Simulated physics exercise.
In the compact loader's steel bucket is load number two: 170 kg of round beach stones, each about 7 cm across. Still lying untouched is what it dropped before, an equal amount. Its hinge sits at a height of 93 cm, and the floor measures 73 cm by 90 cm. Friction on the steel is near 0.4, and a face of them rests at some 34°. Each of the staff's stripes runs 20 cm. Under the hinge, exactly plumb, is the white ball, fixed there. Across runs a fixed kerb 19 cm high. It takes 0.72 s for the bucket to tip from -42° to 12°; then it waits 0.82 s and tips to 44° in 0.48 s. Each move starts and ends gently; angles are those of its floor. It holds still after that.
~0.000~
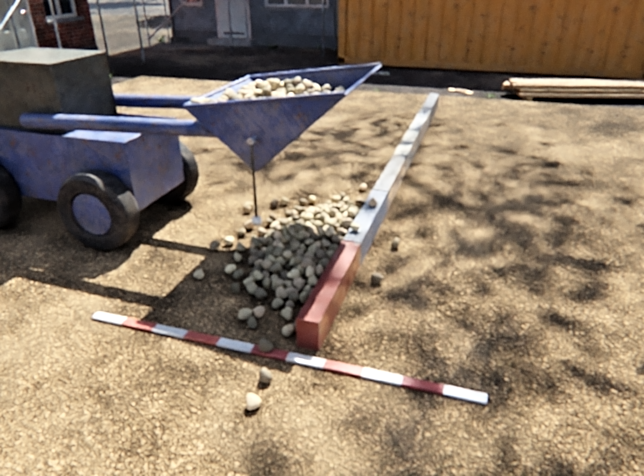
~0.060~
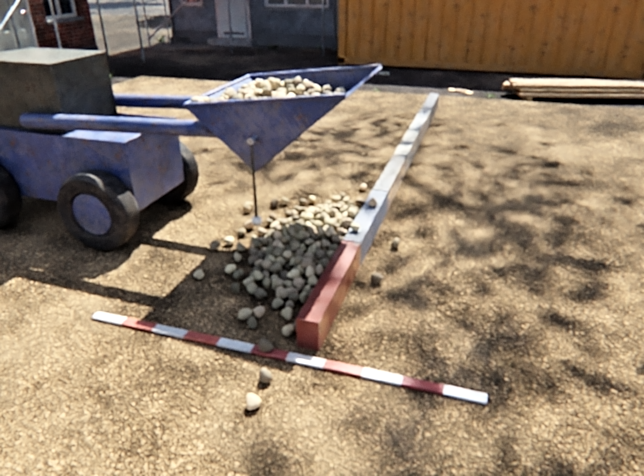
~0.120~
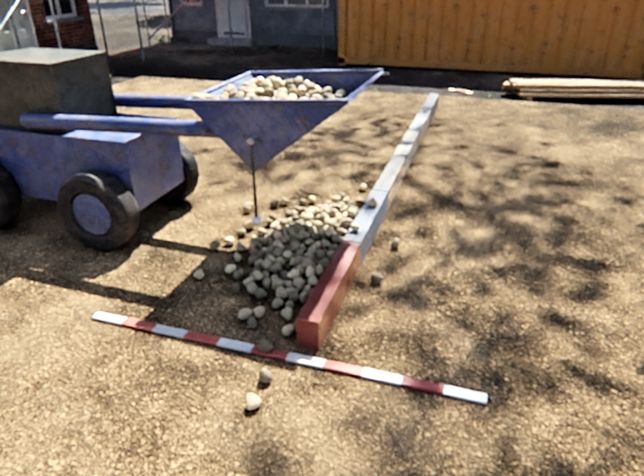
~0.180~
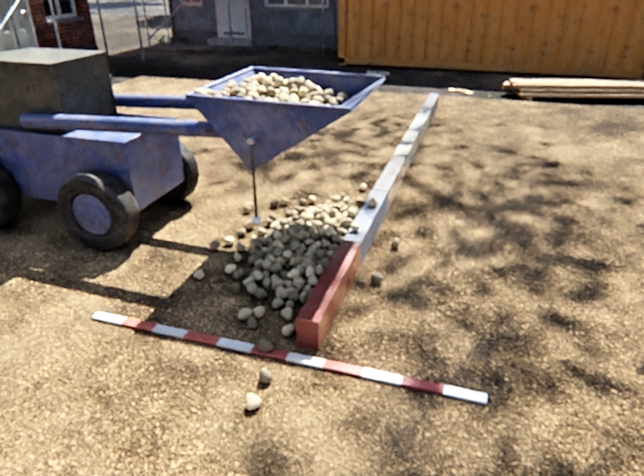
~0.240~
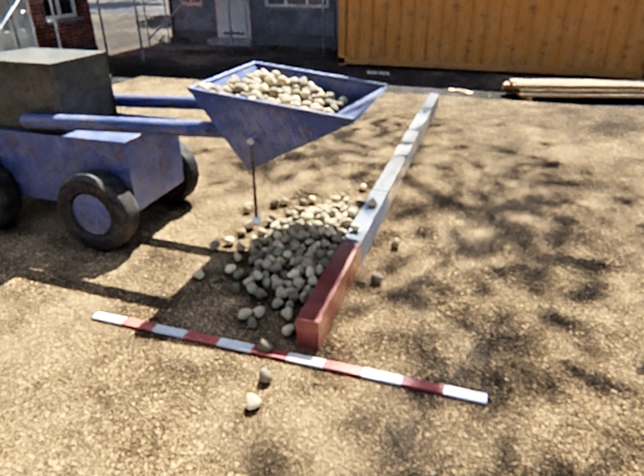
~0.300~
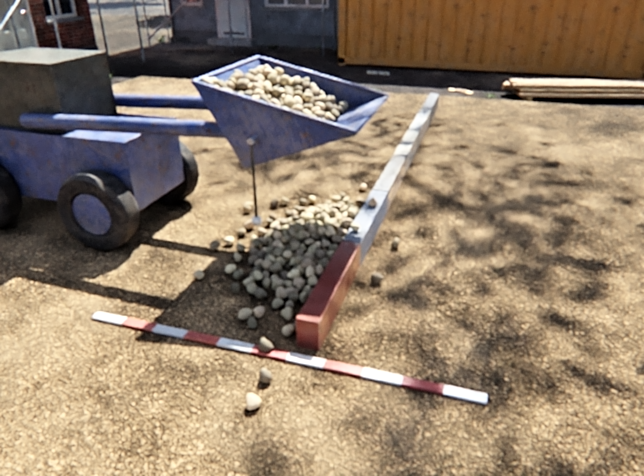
Blue loader tilting its raised bucket of pale stones down towards the right, above a motionless stone heap beside a kerb.
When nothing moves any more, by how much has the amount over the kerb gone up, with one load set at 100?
It has gone up by about 78 per cent of a load.
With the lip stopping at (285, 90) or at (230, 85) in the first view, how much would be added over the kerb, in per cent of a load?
Near 20 in a hundred, then near 0 in a hundred.
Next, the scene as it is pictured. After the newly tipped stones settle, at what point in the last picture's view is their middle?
Their centre ends up near (398, 252).
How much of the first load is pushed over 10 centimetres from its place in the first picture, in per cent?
Estimate: 0 %, roughly.
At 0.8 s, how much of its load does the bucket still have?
Around 100 in a hundred.
After 0.5 s the floor is at 4°; in per cent of one load, 100 in the bucket, 99 on this side of the kerb, 1 over the kerb; the foremost stones are at (355, 248).
After 0.8 s the floor is at 12°; in per cent of one load, 100 in the bucket, 99 on this side of the kerb, 1 over the kerb; the foremost stones are at (363, 196).
After 2.5 s the floor is at 44°; in per cent of one load, 0 in the bucket, 125 on this side of the kerb, 75 over the kerb; the foremost stones are at (507, 265).
After 4.9 s the floor is at 44°; in per cent of one load, 0 in the bucket, 122 on this side of the kerb, 78 over the kerb; the foremost stones are at (507, 265). Net gain over the kerb, 78.
